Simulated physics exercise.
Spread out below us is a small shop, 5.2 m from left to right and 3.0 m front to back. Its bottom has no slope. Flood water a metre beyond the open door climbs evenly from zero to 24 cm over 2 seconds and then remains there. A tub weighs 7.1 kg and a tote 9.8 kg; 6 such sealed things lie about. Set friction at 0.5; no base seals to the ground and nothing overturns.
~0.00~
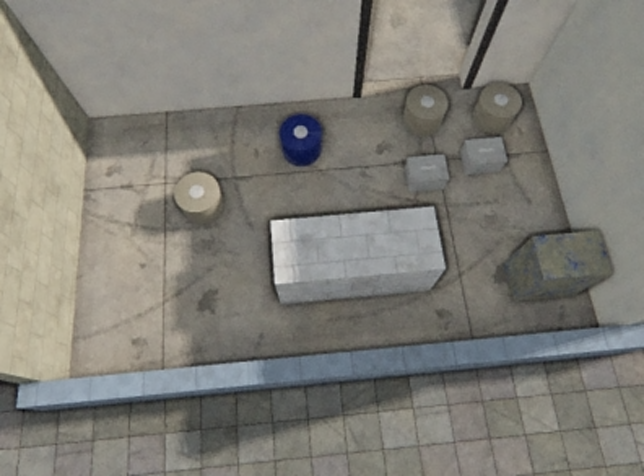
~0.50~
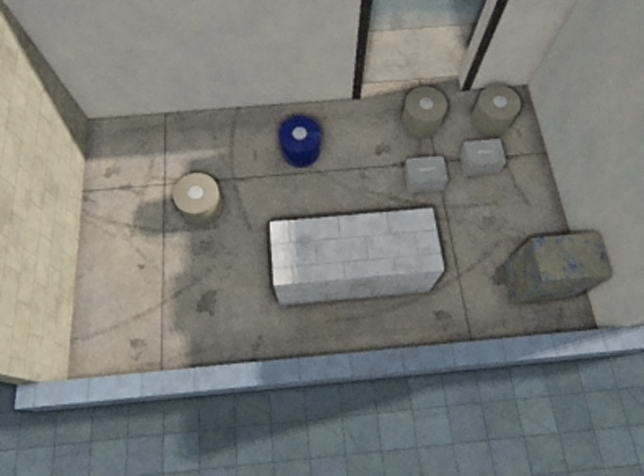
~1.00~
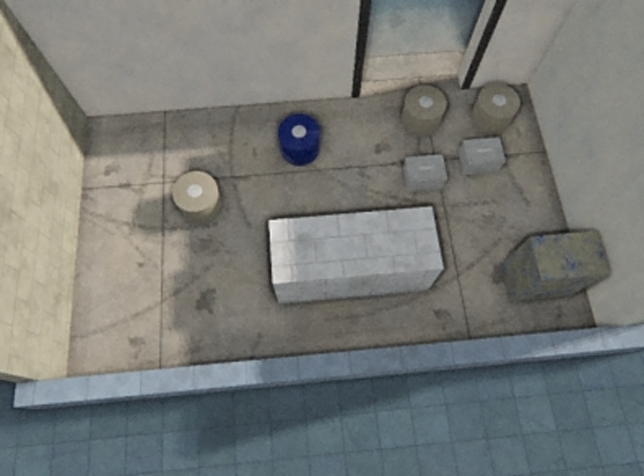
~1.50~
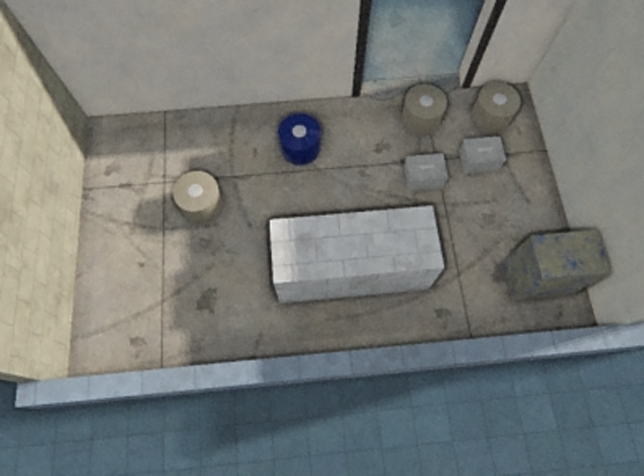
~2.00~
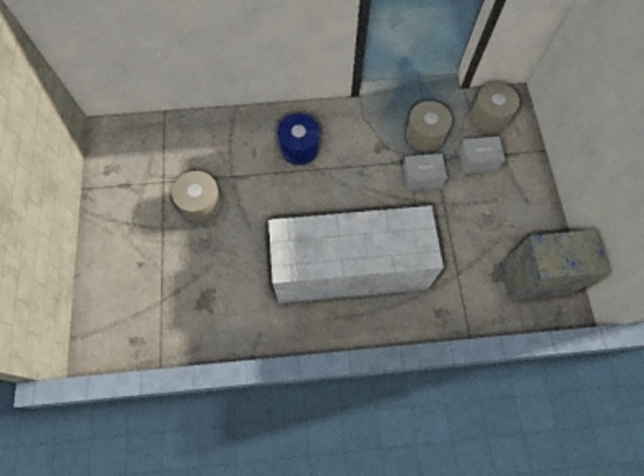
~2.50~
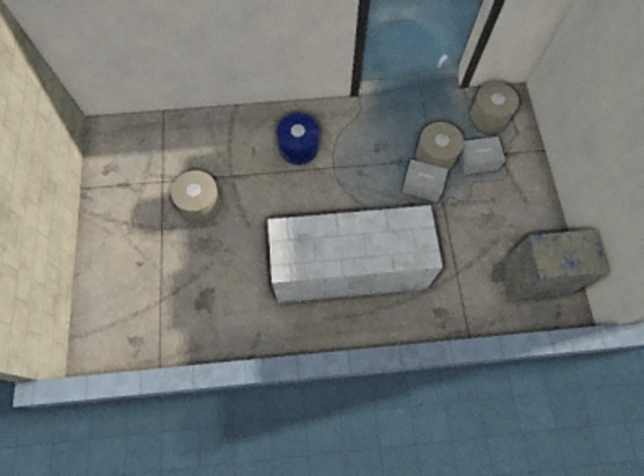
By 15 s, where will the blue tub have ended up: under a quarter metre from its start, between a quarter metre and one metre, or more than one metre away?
It ends up between a quarter and one metre from where it began.
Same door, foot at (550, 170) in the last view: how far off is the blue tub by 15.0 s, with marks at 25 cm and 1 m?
I'd expect the blue tub to get swept far off.
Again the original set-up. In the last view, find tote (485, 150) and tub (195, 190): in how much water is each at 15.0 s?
About 17 and 19 cm.
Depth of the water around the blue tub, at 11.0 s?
6 cm or so.
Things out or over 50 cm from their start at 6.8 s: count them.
Tally: 4.
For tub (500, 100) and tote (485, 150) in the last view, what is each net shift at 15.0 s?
200 cm, 100 cm.
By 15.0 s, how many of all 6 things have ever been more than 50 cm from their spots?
Counting them up, I find 6.
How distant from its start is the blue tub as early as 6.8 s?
By that time, close to 0 cm.
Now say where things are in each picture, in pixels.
In the first picture, the blue tub at (301, 132), on the bottom; 0.0 m2 under water; 0 of 6 have shifted.
In the second picture, the blue tub at (300, 134) rests on the ground; water covers 0.0 m2; 0 of 6 have shifted.
In the third picture, the blue tub at (299, 132) rests on the ground; 0.0 m2 under water; 0 of 6 have shifted.
In the fourth picture, the blue tub at (299, 131), on the bottom; 0.0 m2 under water; 0 of 6 have shifted.
In the fifth picture, the blue tub at (299, 131) rests on the ground; water covers 0.6 m2; 1 of 6 have shifted.
In the sixth picture, the blue tub at (298, 131) rests on the ground; water covers 1.9 m2; 2 of 6 have shifted.
After 3.5 s the blue tub is near (298, 131), 0.0 m from its start, aground; 1 afloat.
After 6.8 s the blue tub is near (298, 131), 0.0 m from its start, aground; 3 afloat.
After 11.0 s the blue tub is near (311, 143), 0.2 m from its start, afloat; 6 afloat.
After 15.0 s the blue tub is near (237, 130), 0.6 m from its start, afloat; 6 afloat.
